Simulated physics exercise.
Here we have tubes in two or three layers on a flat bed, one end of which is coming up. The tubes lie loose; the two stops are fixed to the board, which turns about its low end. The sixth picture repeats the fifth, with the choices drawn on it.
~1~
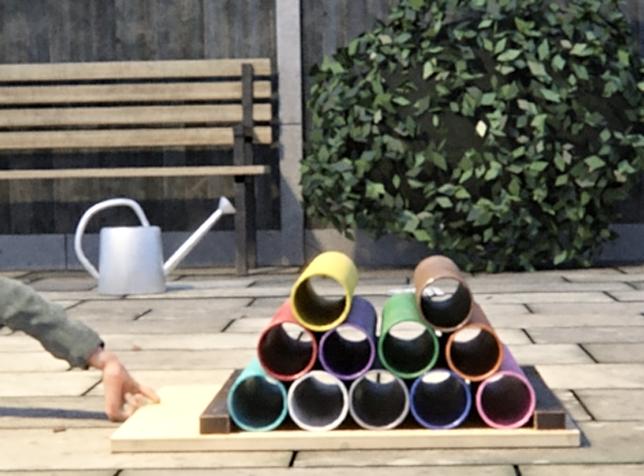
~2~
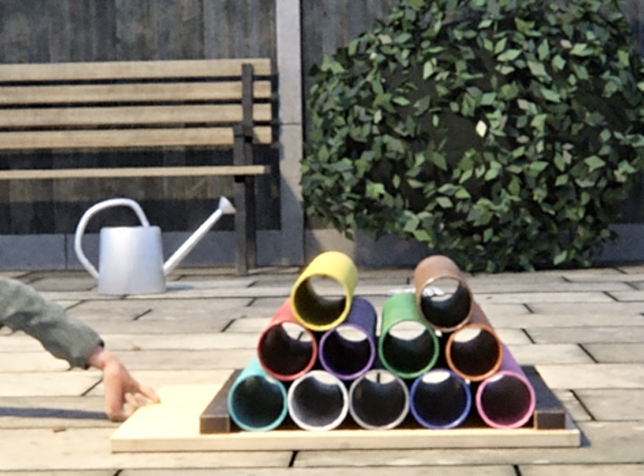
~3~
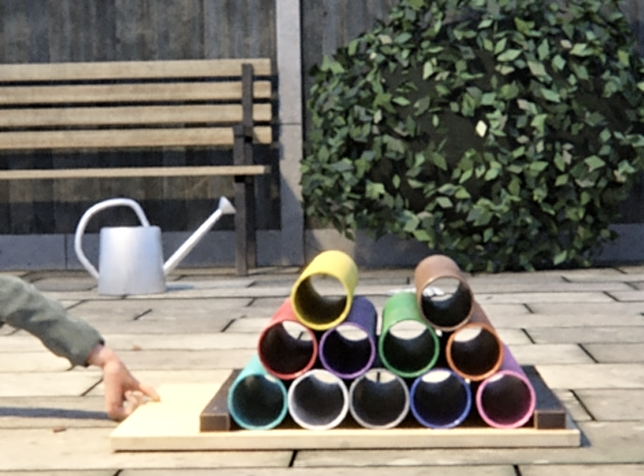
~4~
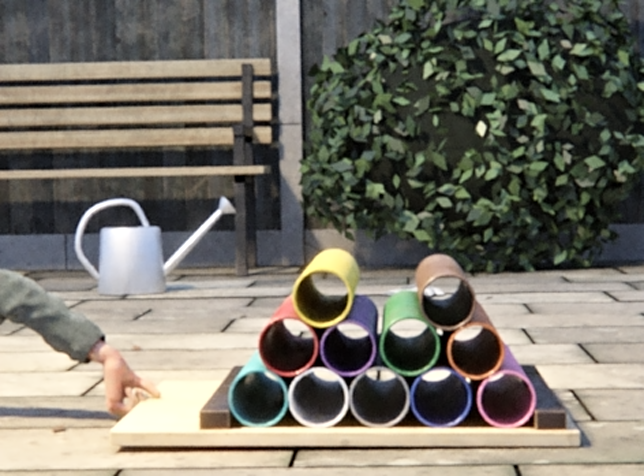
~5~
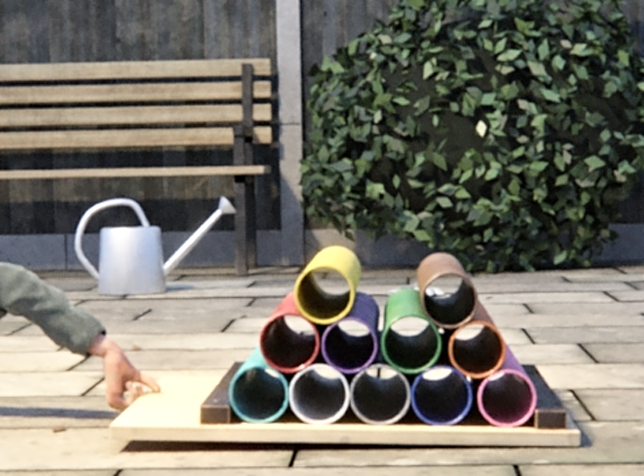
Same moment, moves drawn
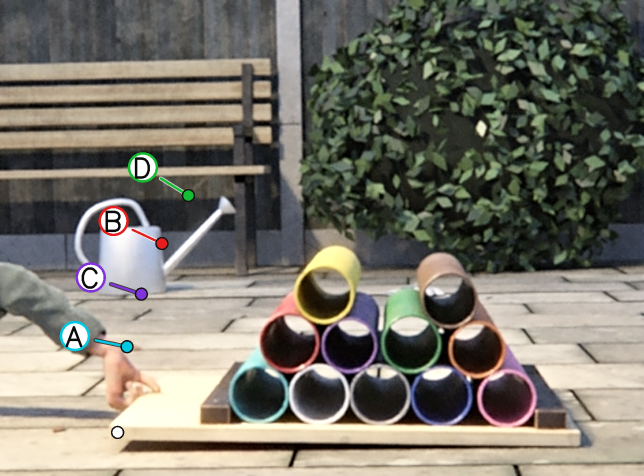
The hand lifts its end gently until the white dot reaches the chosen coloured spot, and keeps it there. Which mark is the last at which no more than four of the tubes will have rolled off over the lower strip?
It can be raised to B.
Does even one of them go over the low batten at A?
At A: No.
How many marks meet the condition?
Three of the four.
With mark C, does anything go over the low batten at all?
No.
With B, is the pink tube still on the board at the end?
The pink tube: Yes.
On the copy, A at (127, 347); B at (162, 244); C at (142, 294); D at (188, 196); the white dot at (118, 433).
On B. First, board at 18°.
Then, board at 26°.
Finally, board at 26°, three over the low batten (orange, yellow, brown).
By contrast, A none over the low batten; C none over the low batten; D six over the low batten.
